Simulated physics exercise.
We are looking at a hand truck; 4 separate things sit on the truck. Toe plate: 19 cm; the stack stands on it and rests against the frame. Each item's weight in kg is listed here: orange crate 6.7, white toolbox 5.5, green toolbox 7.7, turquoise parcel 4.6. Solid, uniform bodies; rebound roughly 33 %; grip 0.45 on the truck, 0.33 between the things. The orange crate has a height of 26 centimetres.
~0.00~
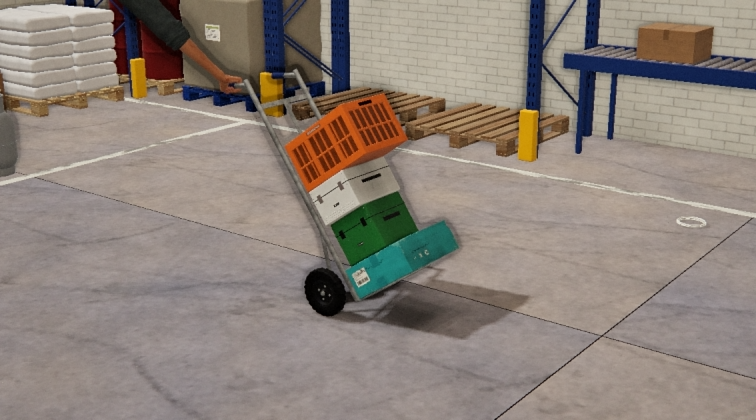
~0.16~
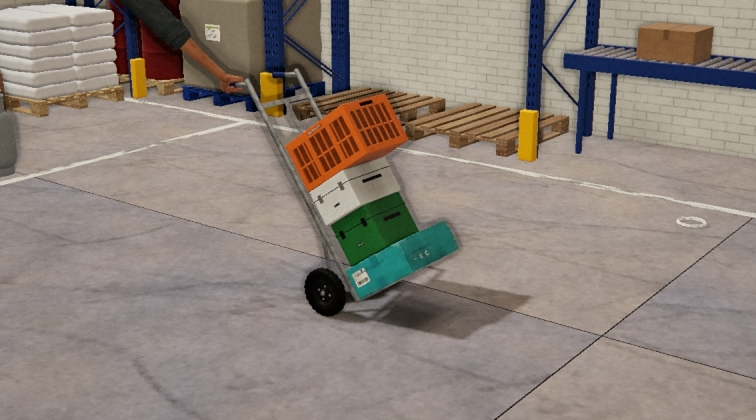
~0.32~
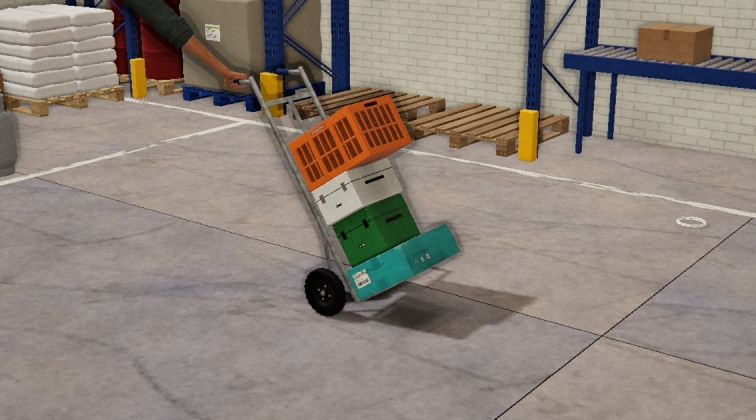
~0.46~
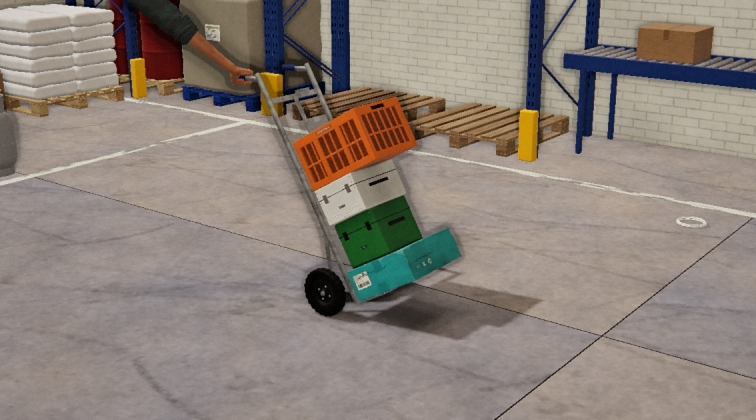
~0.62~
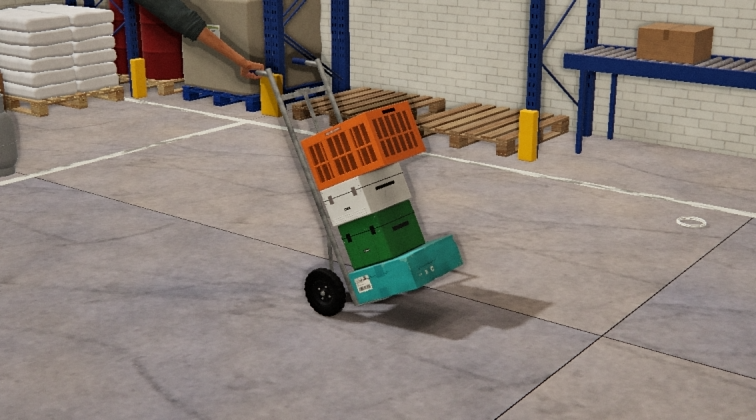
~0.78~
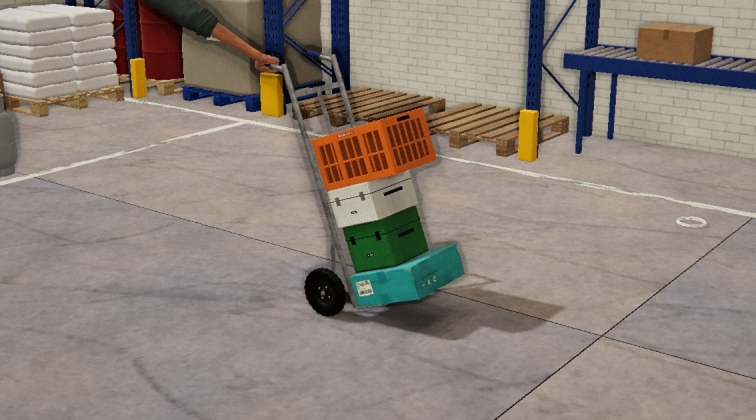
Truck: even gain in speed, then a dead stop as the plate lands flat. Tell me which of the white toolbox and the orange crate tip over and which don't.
The white toolbox does not tip. The orange crate tips over.
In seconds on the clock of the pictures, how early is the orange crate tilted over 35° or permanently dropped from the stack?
About 1.6 seconds.
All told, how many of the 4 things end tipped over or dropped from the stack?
The count is 1.
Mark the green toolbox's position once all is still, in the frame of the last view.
Its centre ends close to (404, 259) in the last view.
Around 1.48 s, truck upright; orange crate tipped 14° against what carries it near (435, 181); white toolbox tipped 5° against what carries it near (408, 218); green toolbox tipped 5° against what carries it.
Around 1.98 s, truck upright; orange crate now dropped from the stack; white toolbox tipped 12° against what carries it near (404, 214); green toolbox tipped 6° against what carries it.
Finally (2.8 s), dropped from the stack and tipped over, orange crate; the other 3 still in place (within 10 cm). Final places as that camera would see them, white toolbox near (409, 219), orange crate near (532, 327).
